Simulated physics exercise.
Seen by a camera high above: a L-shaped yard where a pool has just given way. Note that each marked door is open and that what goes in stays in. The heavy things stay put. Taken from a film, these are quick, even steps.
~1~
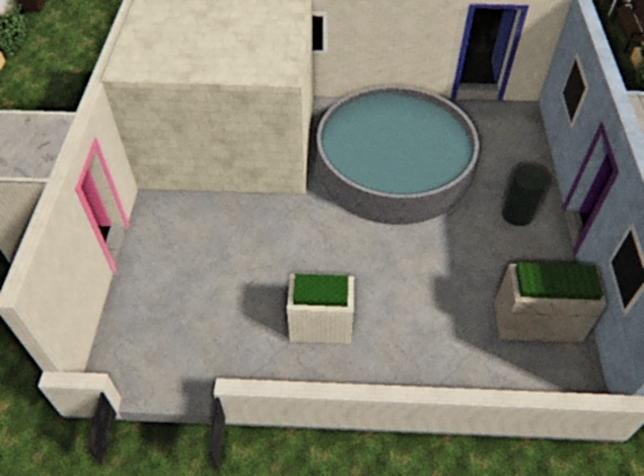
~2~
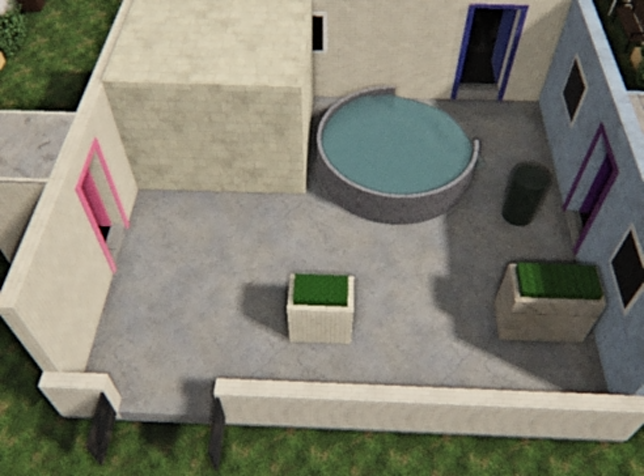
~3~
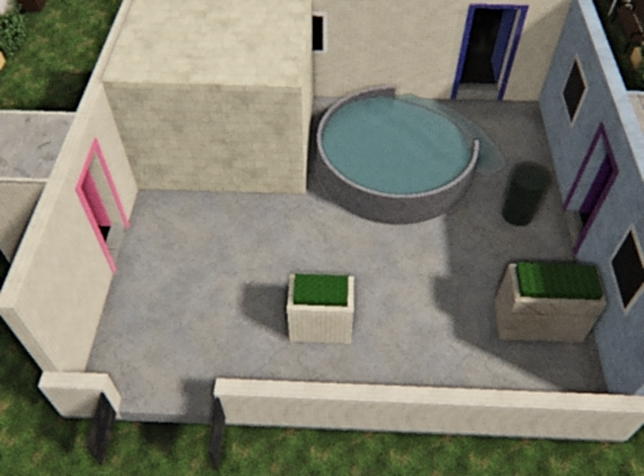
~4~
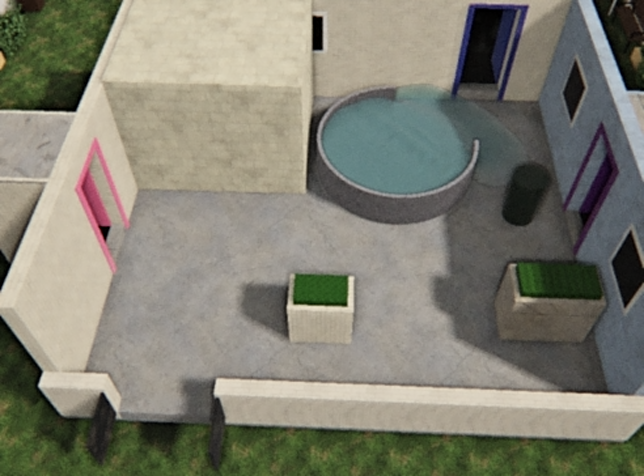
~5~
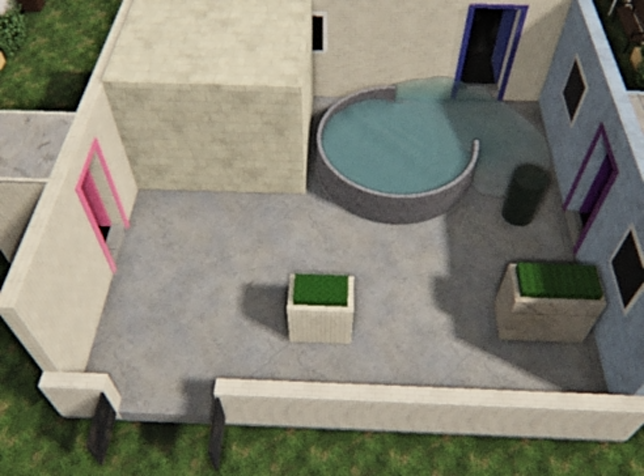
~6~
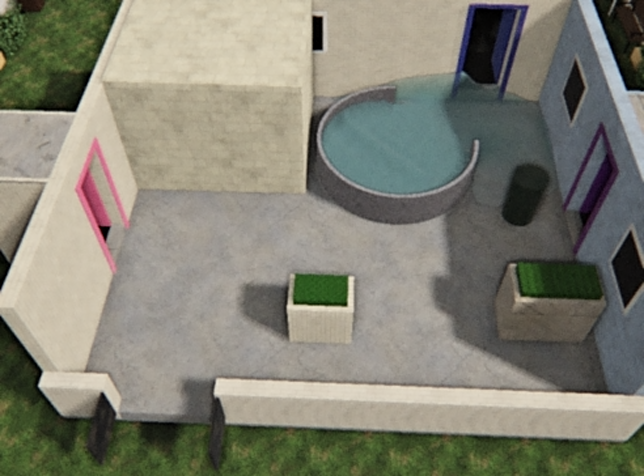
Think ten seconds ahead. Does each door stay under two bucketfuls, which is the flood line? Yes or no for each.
Blue door - no, it floods; pink door - yes, stays under; purple door - no, it floods.
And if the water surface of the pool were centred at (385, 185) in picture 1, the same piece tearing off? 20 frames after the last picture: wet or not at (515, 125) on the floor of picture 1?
That spot ends up drenched.
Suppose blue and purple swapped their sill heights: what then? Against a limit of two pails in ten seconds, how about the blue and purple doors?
Result: Blue door crosses the line, purple door remains below the line.
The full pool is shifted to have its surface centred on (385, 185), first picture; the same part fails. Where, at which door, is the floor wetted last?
I'd go with the pink door.
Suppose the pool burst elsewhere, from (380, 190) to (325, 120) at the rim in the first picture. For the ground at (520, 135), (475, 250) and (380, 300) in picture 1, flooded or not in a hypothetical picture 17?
Respectively: Parched, parched and drenched.
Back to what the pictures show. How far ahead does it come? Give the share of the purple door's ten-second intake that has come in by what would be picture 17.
Result: 0 % of the ten-second total.
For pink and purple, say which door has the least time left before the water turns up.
The purple one.
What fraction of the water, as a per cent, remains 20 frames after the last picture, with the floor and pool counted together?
Around 96 parts in a hundred.
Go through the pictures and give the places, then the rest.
The first frame shows still water in the pool at (397, 140).
In the second frame, water pours out on the pool's far side and has run to a hidden place.
In the third frame, water pours out on the pool's far side and has run to a hidden place.
In the fourth frame, the front is at a hidden place, out from the gap on the pool's far side.
In the fifth frame, the front is at a hidden place, out from the gap on the pool's far side.
In the sixth frame, water pours out on the pool's far side and has run to (557, 181).
A moment on, water covers 15 % of the floor; the blue door under two buckets in, the pink door not reached, the purple door wet at the sill, nothing in.
Next, water covers 20 % of the floor; the blue door over two buckets in, the pink door not reached, the purple door wet at the sill, nothing in.
Then, water covers 40 % of the floor; the blue door far over two buckets in, the pink door not reached, the purple door over two buckets in.
Later, water covers 70 % of the floor; the blue door far over two buckets in, the pink door not reached, the purple door far over two buckets in.
In the end, water covers 95 % of the floor; the blue door far over two buckets in, the pink door wet at the sill, nothing in, the purple door far over two buckets in.
